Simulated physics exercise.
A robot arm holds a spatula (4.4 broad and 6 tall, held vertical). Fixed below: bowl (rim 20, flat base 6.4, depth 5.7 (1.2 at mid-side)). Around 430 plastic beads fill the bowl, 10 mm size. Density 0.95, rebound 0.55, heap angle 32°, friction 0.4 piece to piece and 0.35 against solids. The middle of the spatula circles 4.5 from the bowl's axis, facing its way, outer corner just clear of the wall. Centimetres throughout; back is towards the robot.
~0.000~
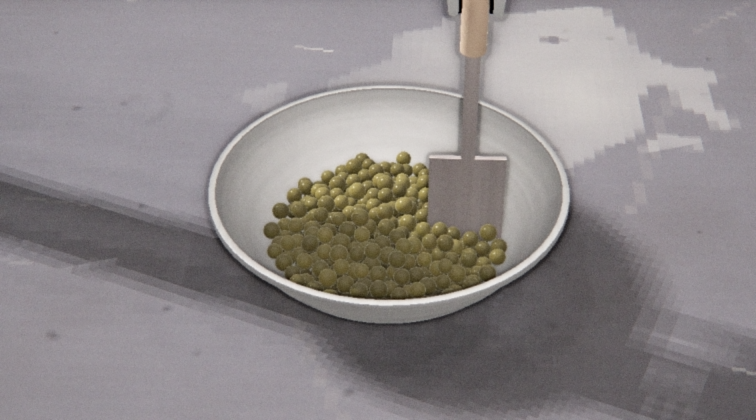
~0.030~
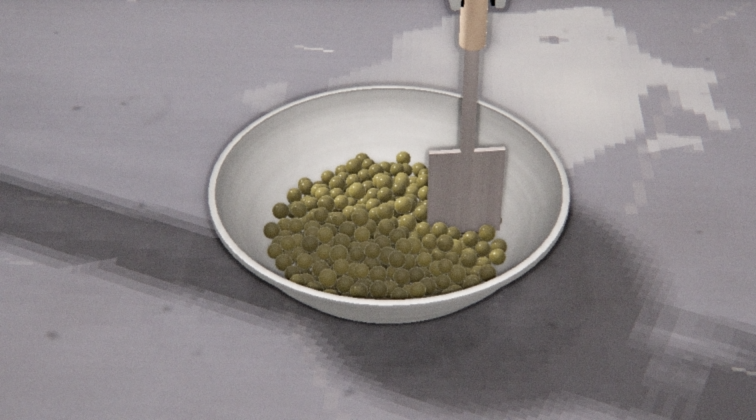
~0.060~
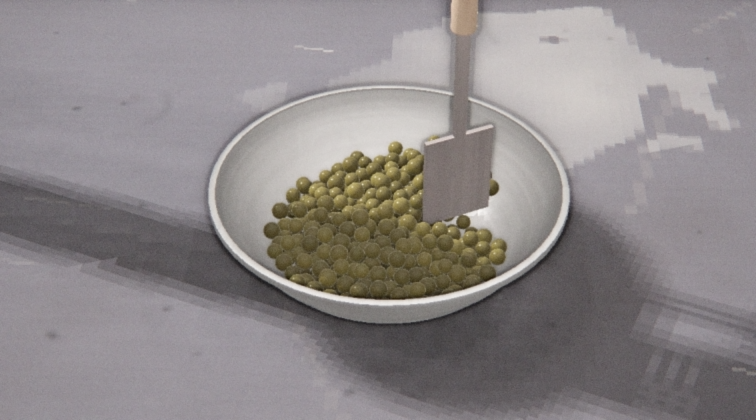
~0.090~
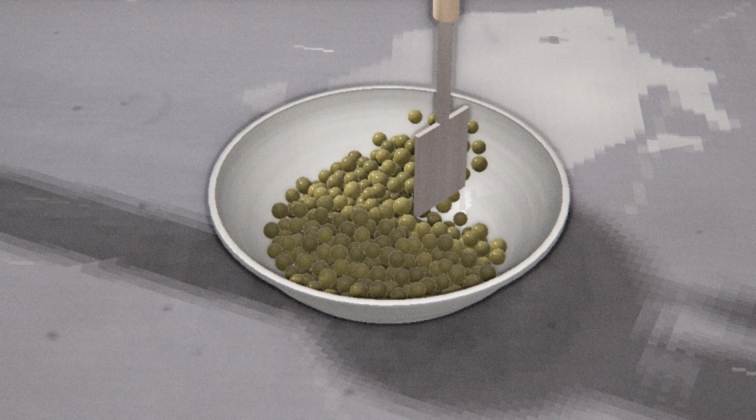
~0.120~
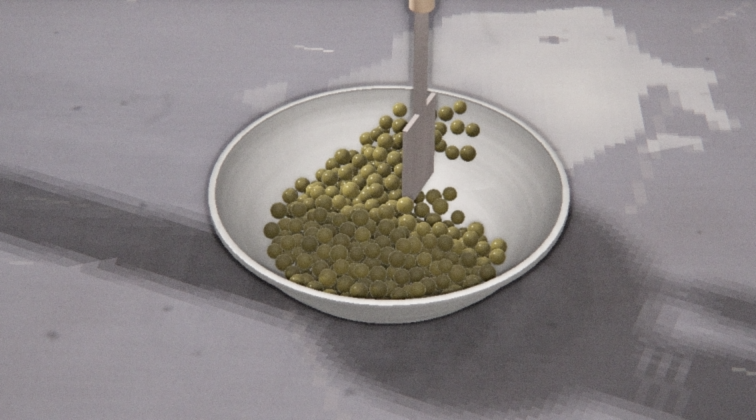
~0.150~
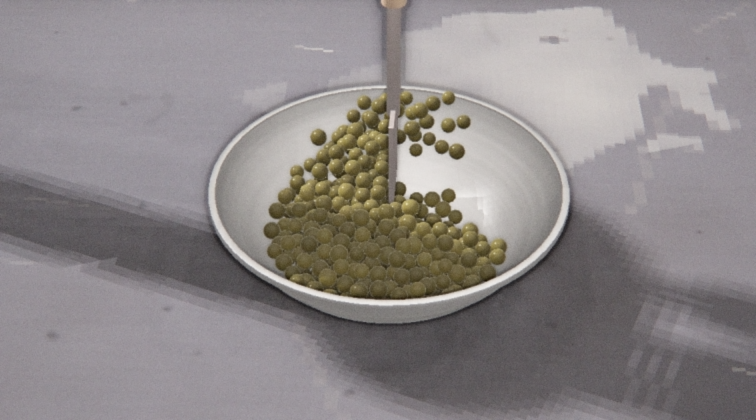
A spatula held upright sweeps from right to back through olive-green beads in a white bowl, turning edge-on and pushing some up the far side.
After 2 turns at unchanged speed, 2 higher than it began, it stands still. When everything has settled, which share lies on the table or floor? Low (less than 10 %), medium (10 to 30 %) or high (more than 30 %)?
A low share, less than 10 %, ends on the table or floor.
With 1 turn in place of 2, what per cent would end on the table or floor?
It would be near 5 per cent.
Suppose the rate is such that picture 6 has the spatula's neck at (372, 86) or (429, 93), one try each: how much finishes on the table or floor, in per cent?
Some 15 and 0 per cent.
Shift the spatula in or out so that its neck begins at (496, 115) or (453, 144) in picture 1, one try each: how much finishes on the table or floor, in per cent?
About 0 and 5 per cent.
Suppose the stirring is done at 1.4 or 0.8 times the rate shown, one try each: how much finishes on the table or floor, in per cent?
Some 20 and 0 per cent.
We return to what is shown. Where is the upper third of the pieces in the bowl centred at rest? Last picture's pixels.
At about (382, 216).
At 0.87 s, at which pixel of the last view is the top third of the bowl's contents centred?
At about (380, 212).
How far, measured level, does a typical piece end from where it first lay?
About 6 cm.
After 0.51 s, 336° round, highest piece 7 above the table; 417 in the bowl, 11 on the table or floor, 2 in flight or on the tool.
After 0.87 s, 223° round, highest piece 6 above the table; 409 in the bowl, 21 on the table or floor.
After 1.25 s, 0° round, highest piece 5 above the table; 409 in the bowl, 21 on the table or floor.
After 1.95 s, 0° round, highest piece 5 above the table; 409 in the bowl, 21 on the table or floor.
At rest, 409 in the bowl, 21 on the table or floor. That is 5 % on the table or floor.
